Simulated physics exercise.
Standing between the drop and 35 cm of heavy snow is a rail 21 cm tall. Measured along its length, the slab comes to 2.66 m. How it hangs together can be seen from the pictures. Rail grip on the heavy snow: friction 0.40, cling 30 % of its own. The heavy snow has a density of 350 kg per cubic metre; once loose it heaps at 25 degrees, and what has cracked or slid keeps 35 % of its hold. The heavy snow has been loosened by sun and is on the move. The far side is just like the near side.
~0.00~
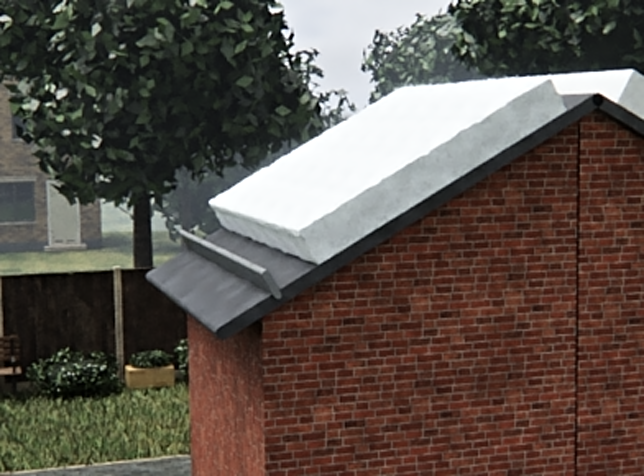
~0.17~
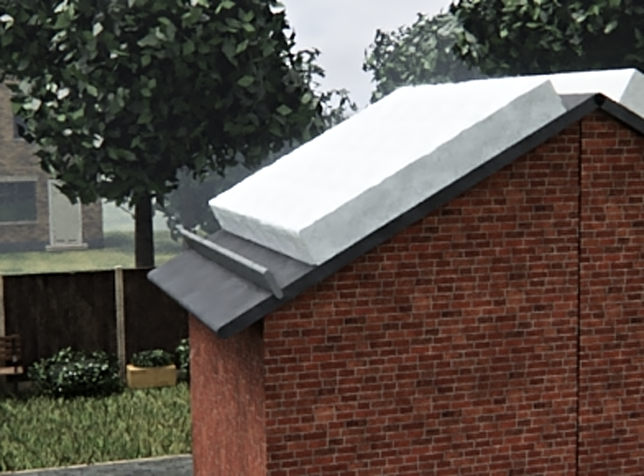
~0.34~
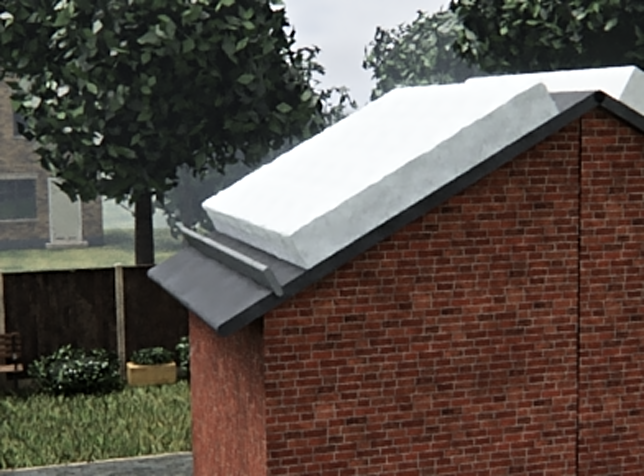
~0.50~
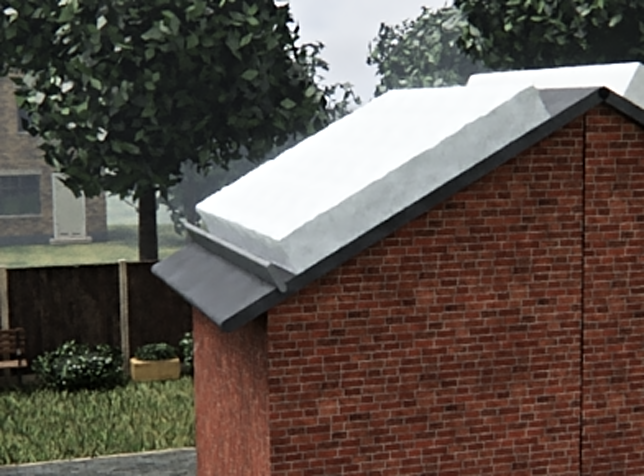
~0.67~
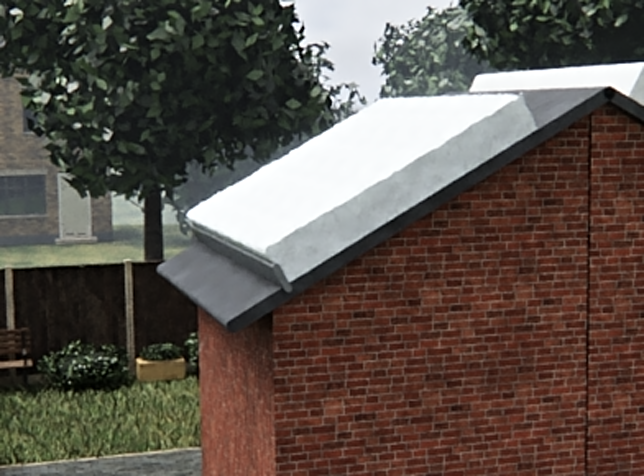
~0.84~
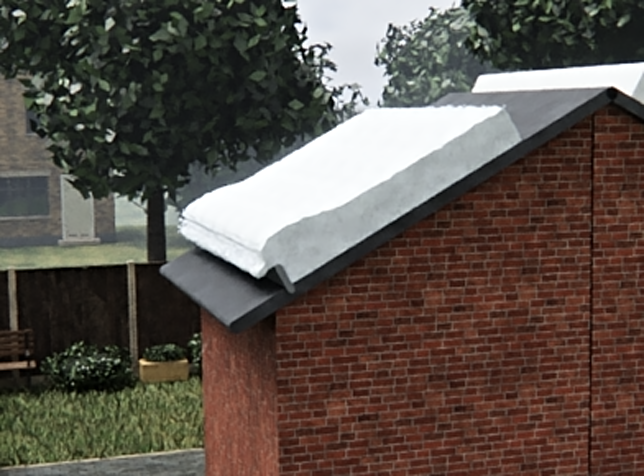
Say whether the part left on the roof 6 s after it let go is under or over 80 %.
I would say under.
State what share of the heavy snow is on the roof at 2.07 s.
Value: Near 80 %.
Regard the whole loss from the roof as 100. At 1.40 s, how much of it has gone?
I'd say near 20 per cent.
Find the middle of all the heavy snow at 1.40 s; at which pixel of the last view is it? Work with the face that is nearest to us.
(345, 225).
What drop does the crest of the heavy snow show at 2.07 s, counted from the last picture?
The gap comes to around 0.3 metres.
By 1.40 s, 94 % of the snow is on the roof.
By 2.07 s, 79 % of the snow is on the roof.
By 2.73 s, 75 % of the snow is on the roof.
By 3.40 s, 72 % of the snow is on the roof.
By 6.00 s, at the end, 71 % of the snow is on the roof.
